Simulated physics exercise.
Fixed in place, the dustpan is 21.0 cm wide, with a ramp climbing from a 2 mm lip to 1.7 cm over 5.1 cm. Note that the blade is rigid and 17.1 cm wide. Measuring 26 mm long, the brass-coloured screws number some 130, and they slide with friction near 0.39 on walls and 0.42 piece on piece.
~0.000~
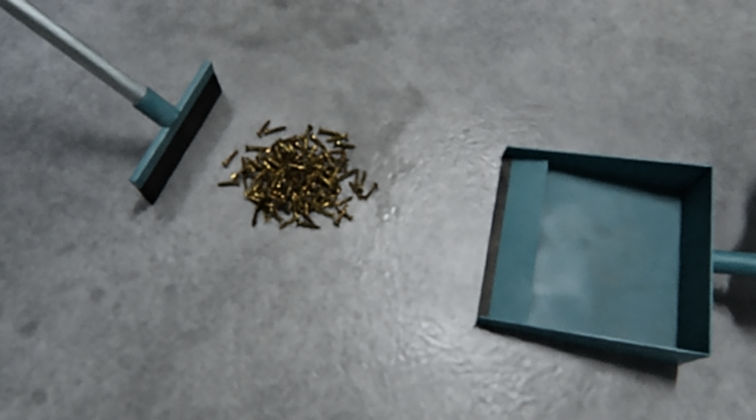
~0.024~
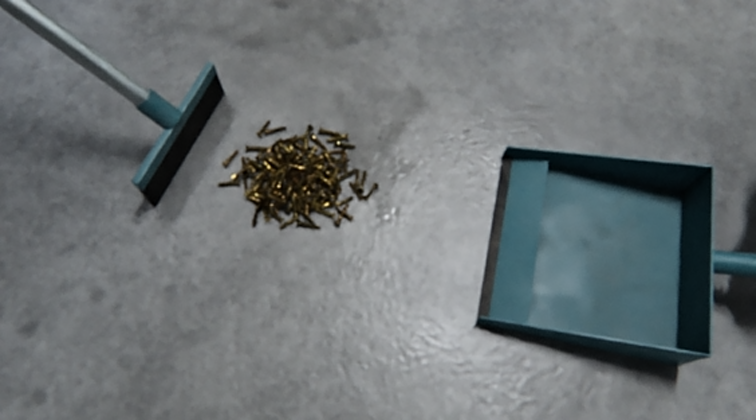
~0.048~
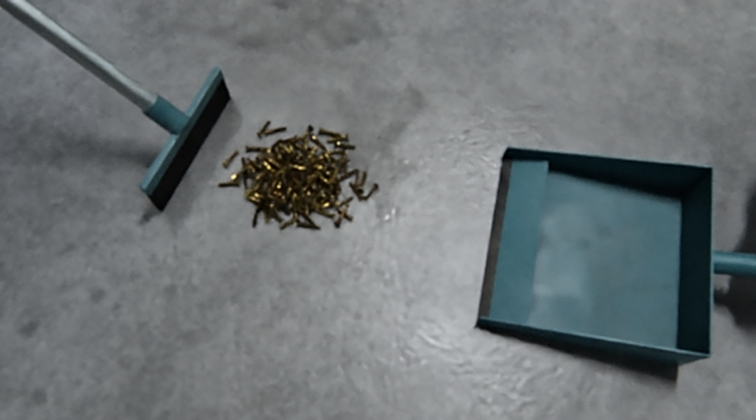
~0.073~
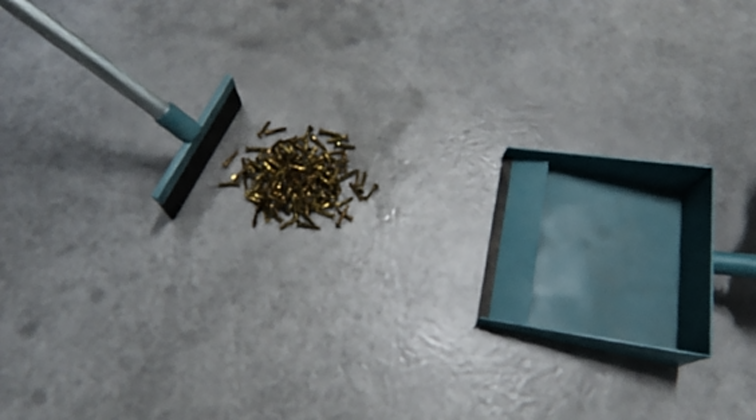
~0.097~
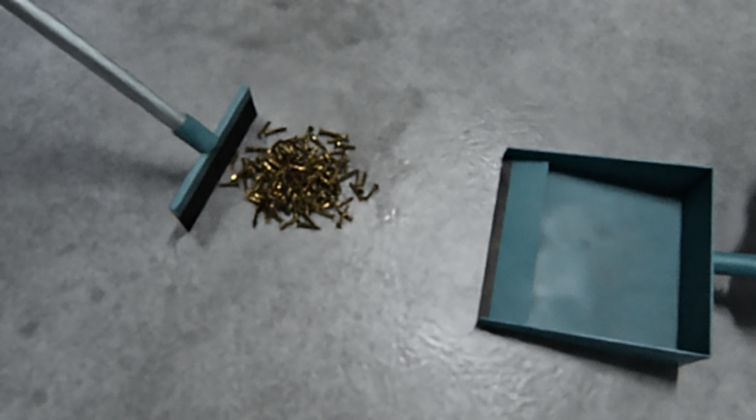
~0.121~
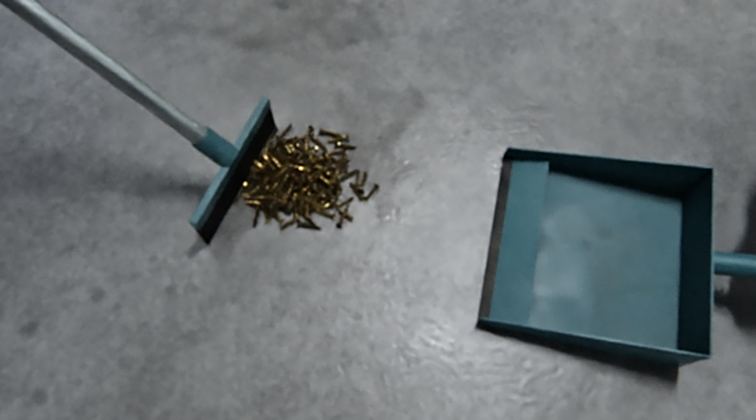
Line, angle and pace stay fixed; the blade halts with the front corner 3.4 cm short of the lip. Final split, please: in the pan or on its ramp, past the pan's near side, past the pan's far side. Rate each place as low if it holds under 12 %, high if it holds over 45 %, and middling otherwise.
In the pan or on its ramp - middling; past the pan's near side - middling; past the pan's far side - low.
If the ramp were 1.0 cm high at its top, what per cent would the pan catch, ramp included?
40 per cent.
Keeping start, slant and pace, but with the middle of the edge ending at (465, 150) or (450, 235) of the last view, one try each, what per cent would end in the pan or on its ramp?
Roughly 30 per cent for the first try and 60 per cent for the second.
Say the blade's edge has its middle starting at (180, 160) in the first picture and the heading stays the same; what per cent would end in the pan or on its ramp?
25 per cent, roughly.
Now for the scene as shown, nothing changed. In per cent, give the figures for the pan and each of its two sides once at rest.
The pan ends at 40 per cent, the near side at 20 per cent and the far side at 5 per cent.
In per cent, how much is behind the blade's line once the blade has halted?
I'd say close to 15 per cent.
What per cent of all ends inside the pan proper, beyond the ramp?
Some 15 per cent.
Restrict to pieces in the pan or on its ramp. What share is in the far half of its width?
About 20 %.
Then, at 0.25 s, middle of the blade 16 cm from the lip; 0 % over the lip, far side 0 %, near side 0 %.
After 0.33 s, middle of the blade 8 cm from the lip; 0 % over the lip, far side 5 %, near side 10 %.
Then, at 0.55 s, middle of the blade 5 cm from the lip; 40 % over the lip, far side 5 %, near side 20 %.
At rest (1.4 s), pan 40 %, near side 20 %, far side 5 %, in front of the lip or behind the blade 40 %.
